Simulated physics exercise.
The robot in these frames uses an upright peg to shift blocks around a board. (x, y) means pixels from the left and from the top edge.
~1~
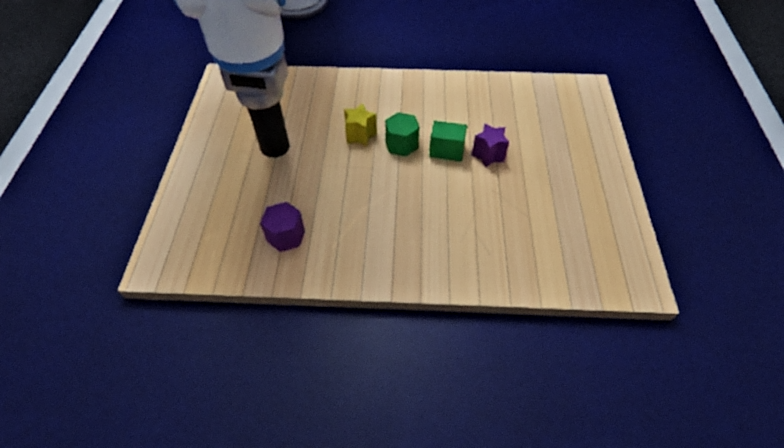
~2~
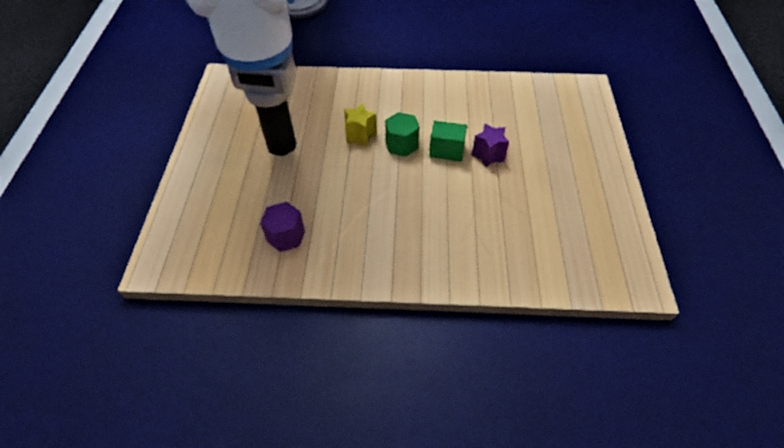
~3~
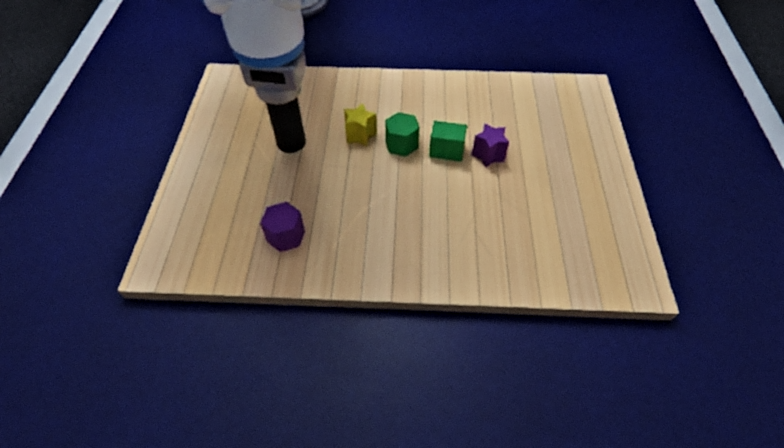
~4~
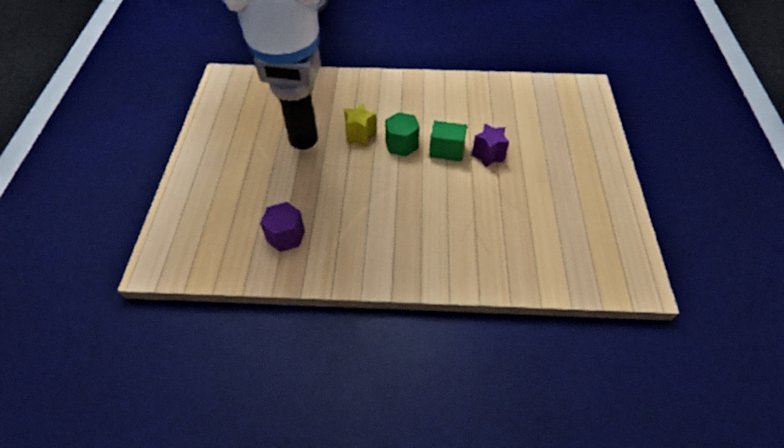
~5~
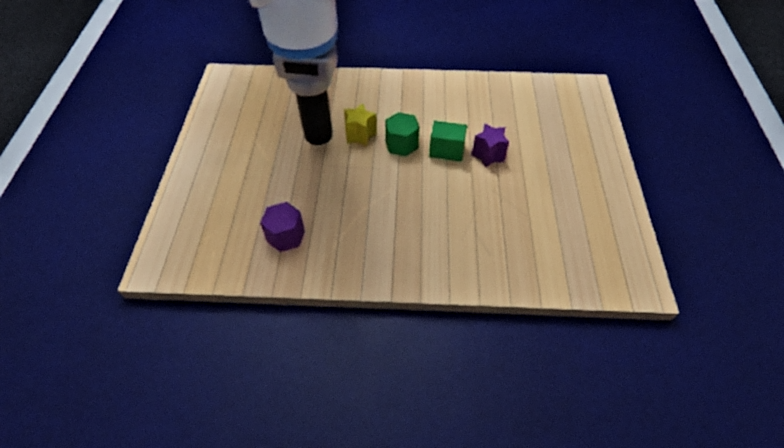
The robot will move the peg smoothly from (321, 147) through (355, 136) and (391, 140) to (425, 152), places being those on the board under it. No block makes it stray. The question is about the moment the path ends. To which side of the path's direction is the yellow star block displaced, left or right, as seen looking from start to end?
It moves left.
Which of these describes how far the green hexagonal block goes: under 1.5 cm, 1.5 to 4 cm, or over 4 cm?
It will fall in the top band, over 4 cm.
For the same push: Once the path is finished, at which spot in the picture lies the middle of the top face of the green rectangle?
Its top centre is at about (473, 137).
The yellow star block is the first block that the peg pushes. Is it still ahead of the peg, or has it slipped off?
I'm fairly sure the yellow star block slides away from the front of the peg at some point.
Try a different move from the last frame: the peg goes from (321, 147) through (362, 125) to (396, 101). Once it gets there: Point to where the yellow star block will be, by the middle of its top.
The middle of its upper face should be somewhere near (401, 102).
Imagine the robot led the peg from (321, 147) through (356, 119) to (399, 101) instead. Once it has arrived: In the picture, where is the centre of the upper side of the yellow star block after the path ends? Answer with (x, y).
(374, 109)
The first path, step by step. One third of the way, peg (354, 124); yellow star block (379, 111); green hexagonal block (405, 123).
Two thirds of the way, peg (391, 128); yellow star block (412, 109), turned 30° anticlockwise; green hexagonal block (440, 123), turned 40° clockwise; green rectangle (469, 137), turned 20° clockwise; purple star block (501, 137), turned 25° anticlockwise.
At the end, peg (426, 140); yellow star block (418, 109), turned 70° anticlockwise; green hexagonal block (450, 117), turned 45° clockwise; green rectangle (473, 137), turned 30° clockwise; purple star block (505, 138), turned 35° anticlockwise.
